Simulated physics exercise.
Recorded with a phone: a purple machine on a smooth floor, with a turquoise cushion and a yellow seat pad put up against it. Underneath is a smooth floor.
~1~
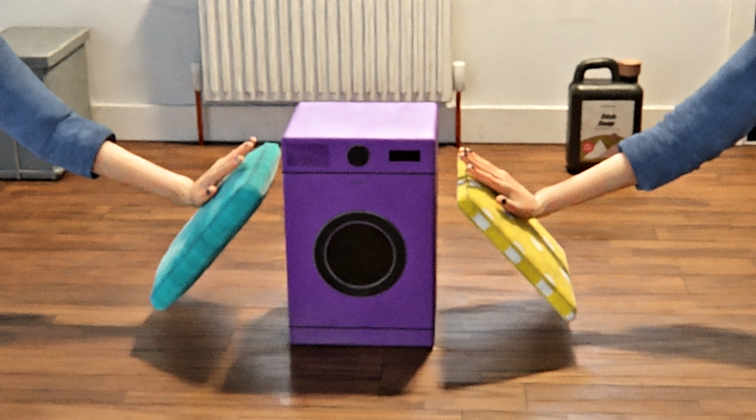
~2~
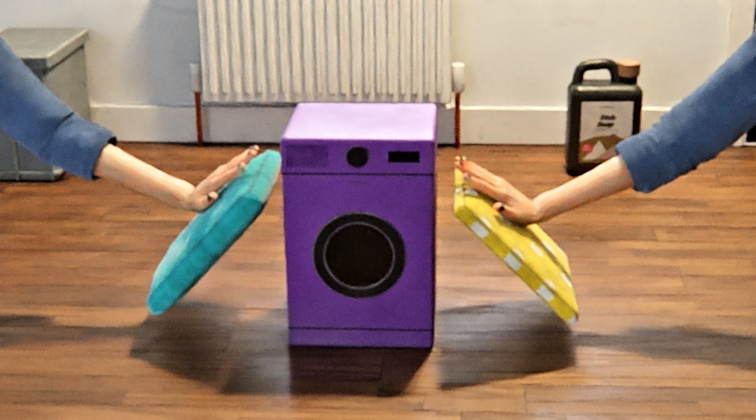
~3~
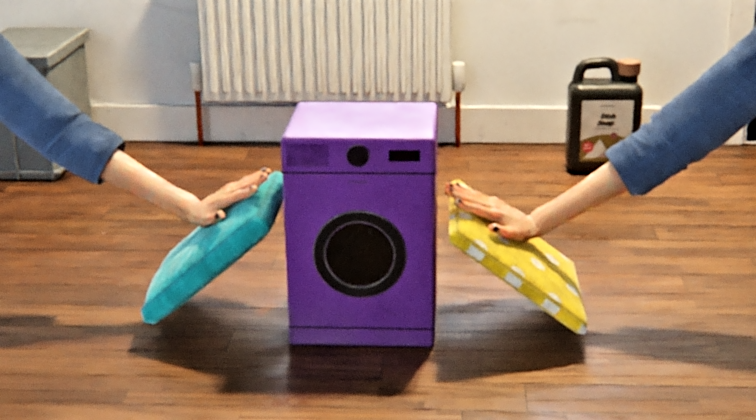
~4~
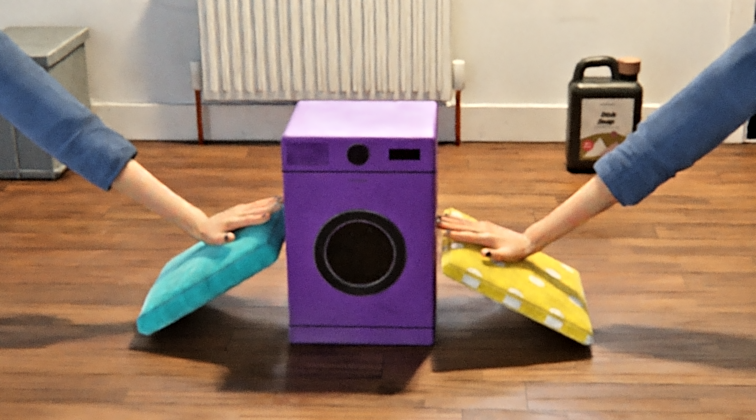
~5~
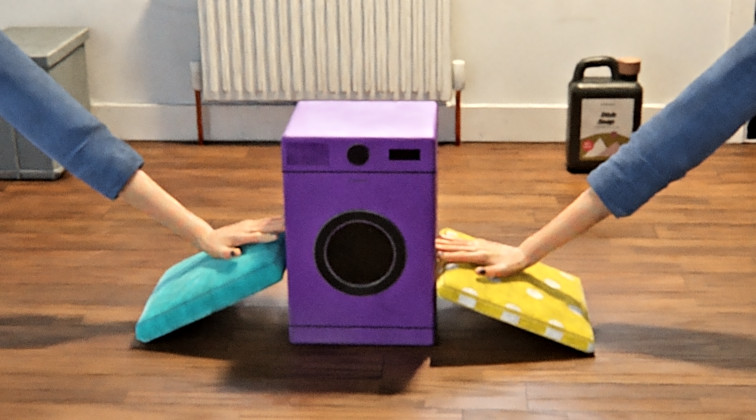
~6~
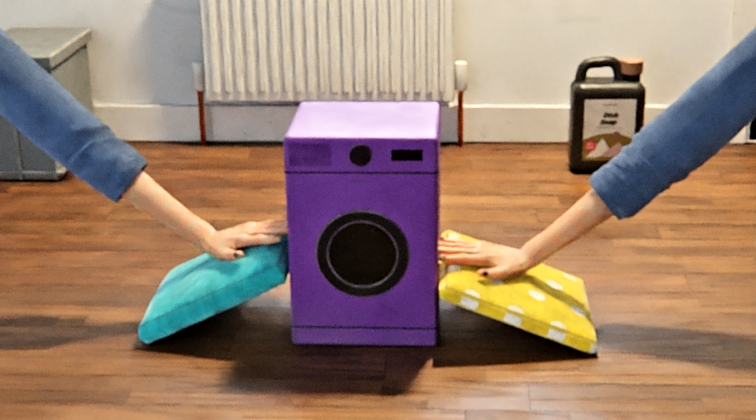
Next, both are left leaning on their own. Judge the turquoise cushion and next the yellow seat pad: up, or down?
Verdict - turquoise cushion: Down; yellow seat pad: Down.
Then, 0.28 s later than the last view, cushion flat on the floor near (220, 295); seat pad flat on the floor near (520, 308).
Then, 0.50 s later than the last view, cushion flat on the floor near (218, 300); seat pad flat on the floor near (520, 311).
Finally, cushion flat on the floor near (218, 300); seat pad flat on the floor near (520, 310). The turquoise cushion slips and lies down and the yellow seat pad slumps to the floor.
